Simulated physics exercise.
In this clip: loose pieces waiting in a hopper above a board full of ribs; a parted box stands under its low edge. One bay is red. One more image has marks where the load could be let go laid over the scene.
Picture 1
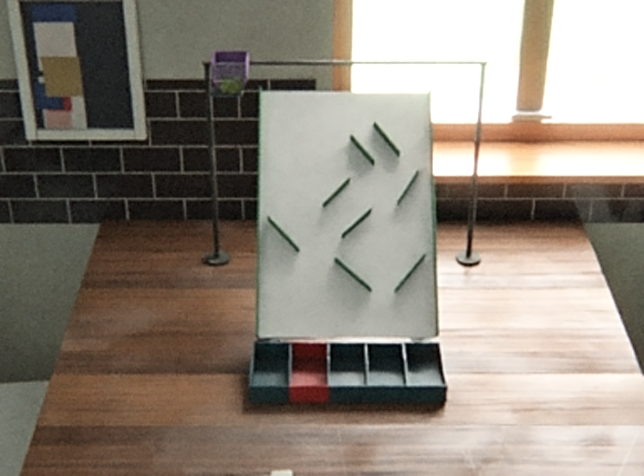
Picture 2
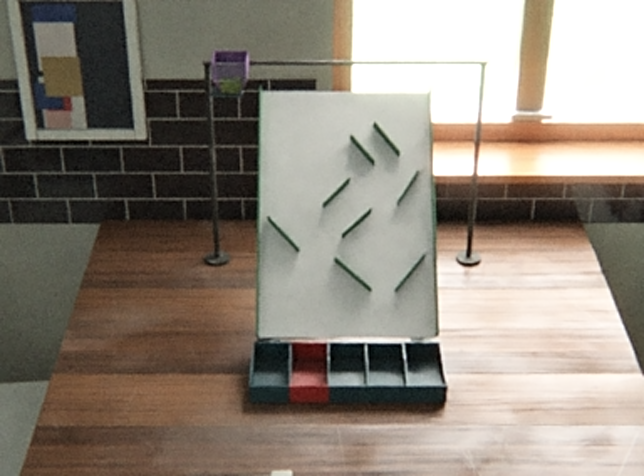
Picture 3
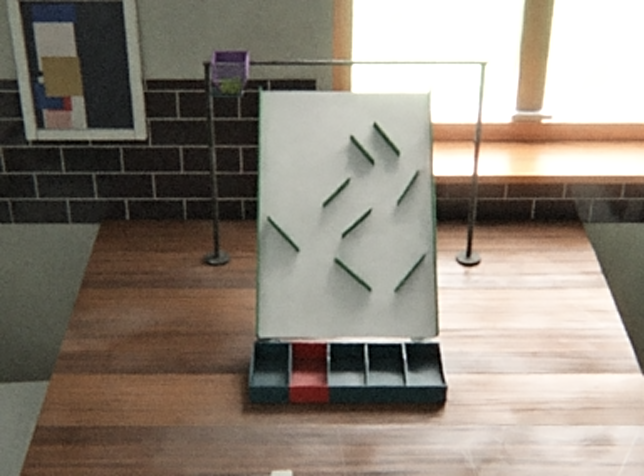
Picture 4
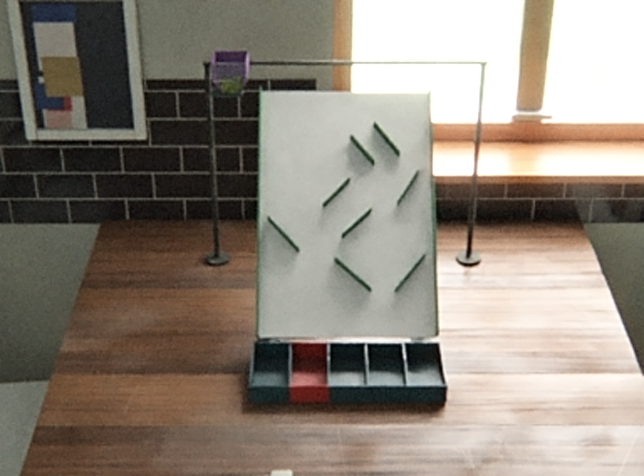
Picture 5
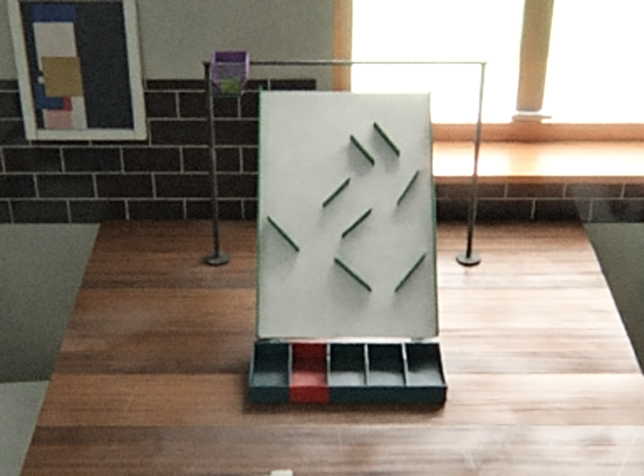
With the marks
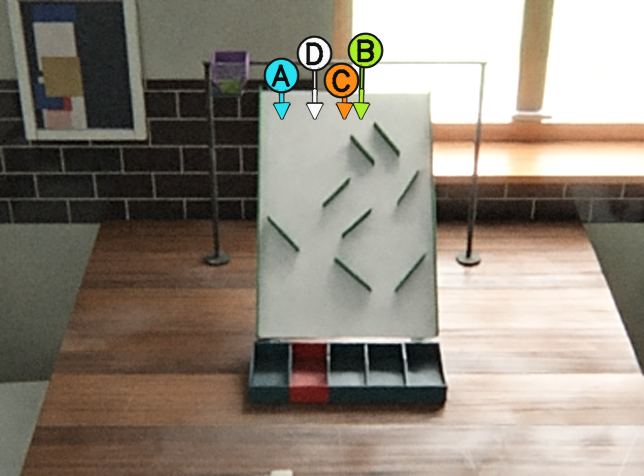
White board with slanted green ribs standing motionless above a five-bay box with one red bay, a small purple hopper at upper left.
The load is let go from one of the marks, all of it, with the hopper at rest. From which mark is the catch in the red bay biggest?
Choose D.
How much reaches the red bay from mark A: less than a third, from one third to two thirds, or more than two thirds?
Mark A gives less than a third.
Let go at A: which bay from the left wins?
It is the third one.
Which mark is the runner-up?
That is mark C.
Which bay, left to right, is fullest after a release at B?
The fourth from the left.
On the marked copy, mark A meets the board at (281, 113); mark B meets the board at (361, 112); mark C meets the board at (344, 113); mark D meets the board at (314, 113).
With A, a small part in the red bay, most in other bays, a small part outside the box.
With B, none in the red bay, most in other bays, a small part outside the box.
With C, about a quarter in the red bay, about two thirds in other bays, a small part outside the box.
With D, about half in the red bay, about a third in other bays, about a quarter outside the box.
